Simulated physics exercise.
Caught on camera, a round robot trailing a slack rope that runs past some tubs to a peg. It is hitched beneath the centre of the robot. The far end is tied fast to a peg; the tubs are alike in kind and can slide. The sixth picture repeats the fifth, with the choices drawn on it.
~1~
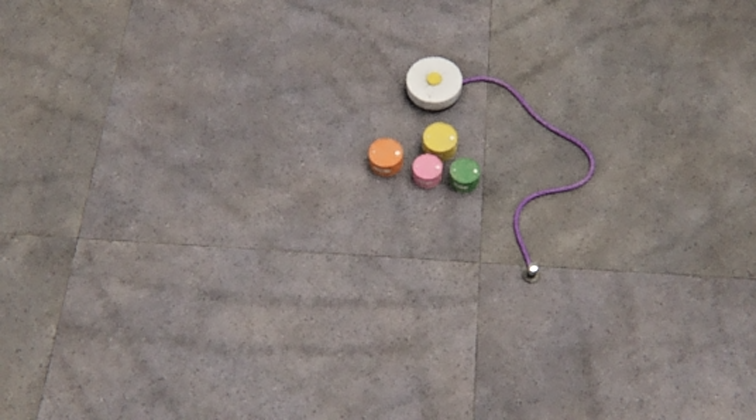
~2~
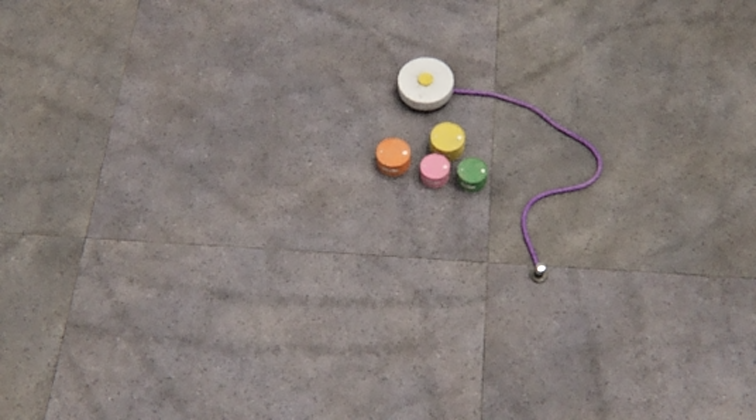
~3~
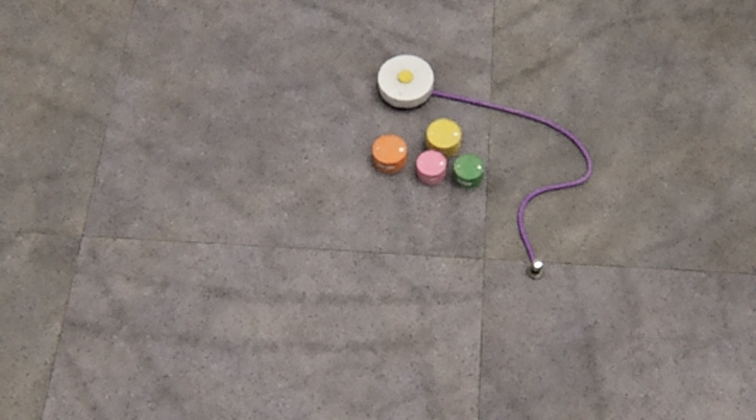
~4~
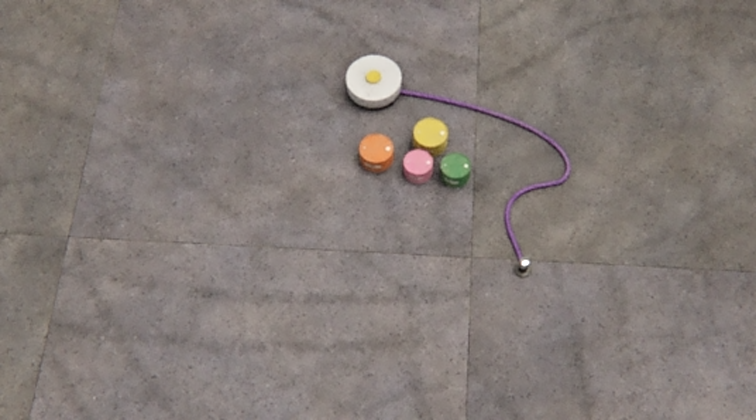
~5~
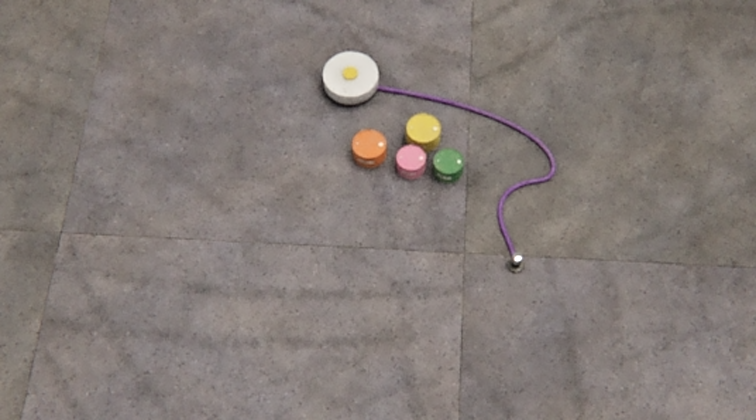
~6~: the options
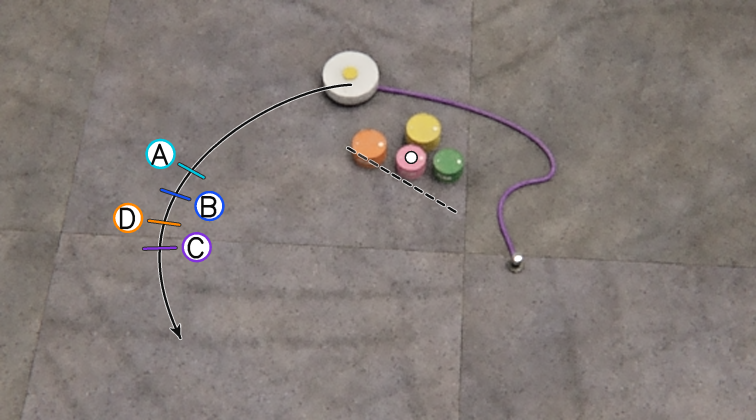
A white round robot with a yellow centre sits on a grey tiled floor seen from above, near the top of the view. A purple cord curves from it down the right side to a small metallic peg, while orange, yellow, pink and green tubs cluster below the robot. The robot slides steadily left, drawing the cord's upper part straighter, as the camera shifts slightly and the tubs stay put.
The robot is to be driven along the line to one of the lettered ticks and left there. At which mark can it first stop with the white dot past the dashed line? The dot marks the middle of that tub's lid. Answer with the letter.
At A, and not before.
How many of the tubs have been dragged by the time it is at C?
By then, four.
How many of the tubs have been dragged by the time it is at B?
Four.
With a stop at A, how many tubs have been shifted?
By then, four.
On the marked copy, A at (191, 171); B at (176, 195); C at (160, 248); D at (164, 223); the dashed line at (402, 180); the route from (351, 85) via (190, 173) to (180, 338); the white dot at (411, 157).
Taking A. A third of the way, robot (287, 95); pink tub (411, 162).
Two thirds of the way, robot (231, 127); yellow tub (421, 136); pink tub (411, 162).
When it is over, robot (190, 166); yellow tub (398, 164); green tub (426, 180); pink tub (399, 192); orange tub (364, 160); the dot on the pink tub is over the dashed line.
As for the rest, B does it too, but is farther than needed; C does it too, but is farther than needed; D does it too, but is farther than needed.
